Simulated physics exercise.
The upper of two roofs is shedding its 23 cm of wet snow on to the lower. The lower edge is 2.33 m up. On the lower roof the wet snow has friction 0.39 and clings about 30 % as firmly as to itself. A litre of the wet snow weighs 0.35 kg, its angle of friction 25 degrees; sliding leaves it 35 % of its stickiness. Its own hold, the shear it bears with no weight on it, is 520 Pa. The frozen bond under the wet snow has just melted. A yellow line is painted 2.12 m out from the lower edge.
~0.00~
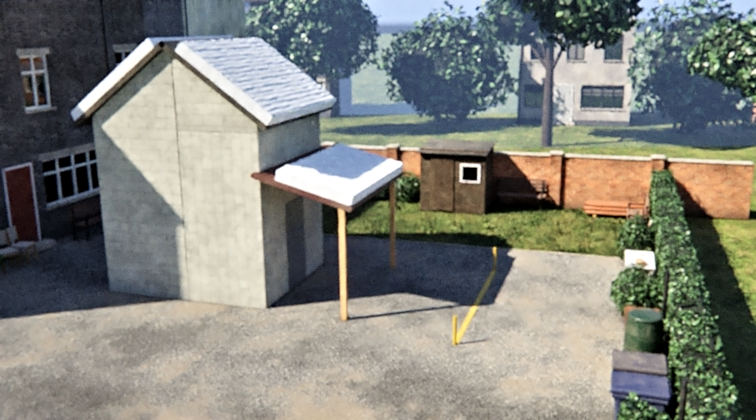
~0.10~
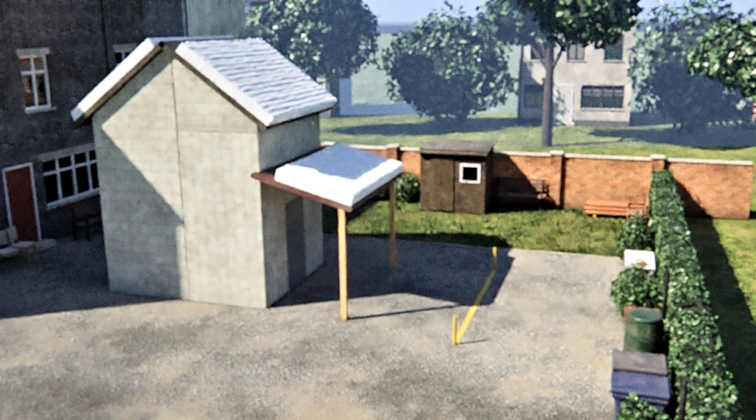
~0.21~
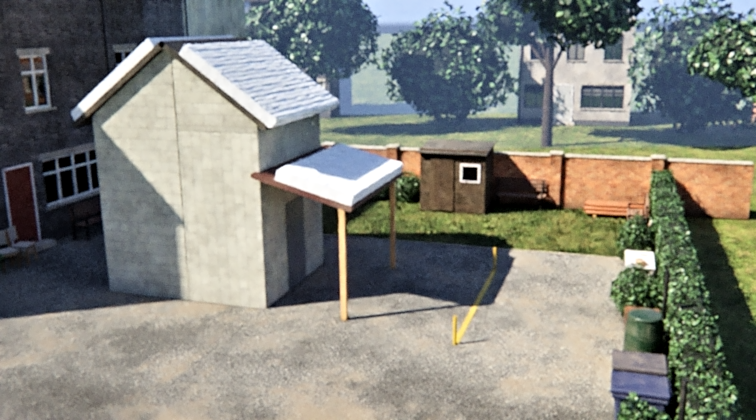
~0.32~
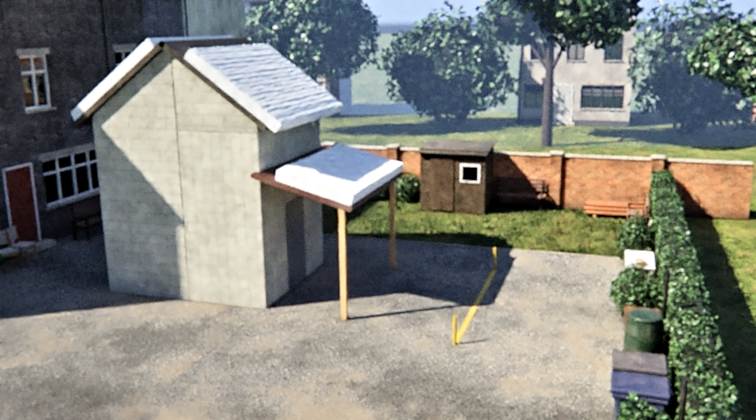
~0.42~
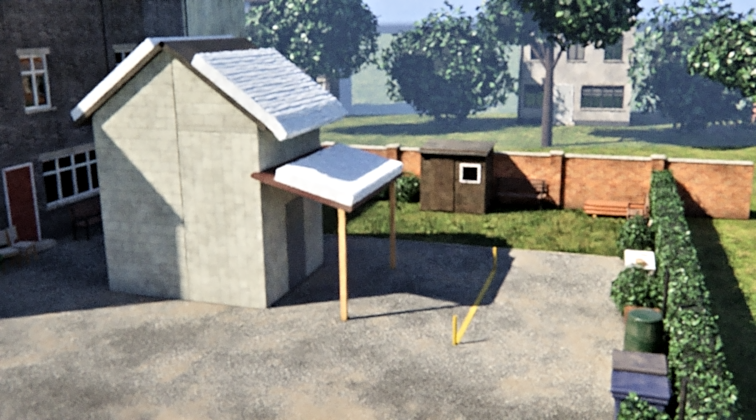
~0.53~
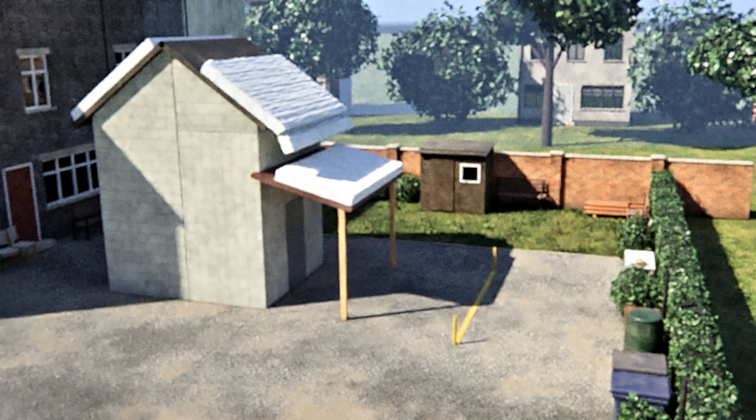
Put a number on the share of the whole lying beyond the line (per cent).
Expect roughly 24 %.
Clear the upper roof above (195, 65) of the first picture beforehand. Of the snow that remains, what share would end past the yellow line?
It would be near 14 %.
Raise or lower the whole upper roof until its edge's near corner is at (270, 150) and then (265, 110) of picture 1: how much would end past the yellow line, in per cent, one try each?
In turn about 7 %, 30 %.
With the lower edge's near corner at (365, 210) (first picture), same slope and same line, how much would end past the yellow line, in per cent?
It would be near 20 %.
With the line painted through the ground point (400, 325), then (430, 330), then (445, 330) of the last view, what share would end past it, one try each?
In turn about 55 %, 40 %, 30 %.
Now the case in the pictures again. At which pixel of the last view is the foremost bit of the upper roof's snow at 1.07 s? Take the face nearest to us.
At about (354, 190).
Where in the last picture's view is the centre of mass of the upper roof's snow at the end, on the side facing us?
Around (428, 299).
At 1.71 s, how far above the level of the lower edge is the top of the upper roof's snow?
Some 0.7 m.
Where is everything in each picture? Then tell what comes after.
Foremost bit of the wet snow at (268, 122), in the first frame.
Foremost bit of the wet snow at (269, 123), its middle shifted 2.5 cm, 1 % of it past the upper edge, in one piece, in the second frame.
Foremost bit of the wet snow at (272, 125), its middle shifted 10 cm, 4 % of it past the upper edge, in one piece, in the third frame.
Foremost bit of the wet snow at (276, 124), its middle shifted 23 cm, 10 % of it past the upper edge, in one piece, in the fourth frame.
Foremost bit of the wet snow at (283, 130), its middle shifted 41 cm, 18 % of it past the upper edge, cracking, in the fifth frame.
Foremost bit of the wet snow at (290, 142), its middle shifted 65 cm, 28 % of it past the upper edge, cracking, in the sixth frame.
After 1.07 s, none is below the lower edge and 0 % is past the line.
After 1.71 s, 53 % is below the lower edge and 0 % is past the line.
After 2.36 s, 68 % is below the lower edge and 24 % is past the line.
After 3.00 s, 68 % is below the lower edge and 24 % is past the line.
After 3.10 s, 68 % is below the lower edge and 24 % is past the line.
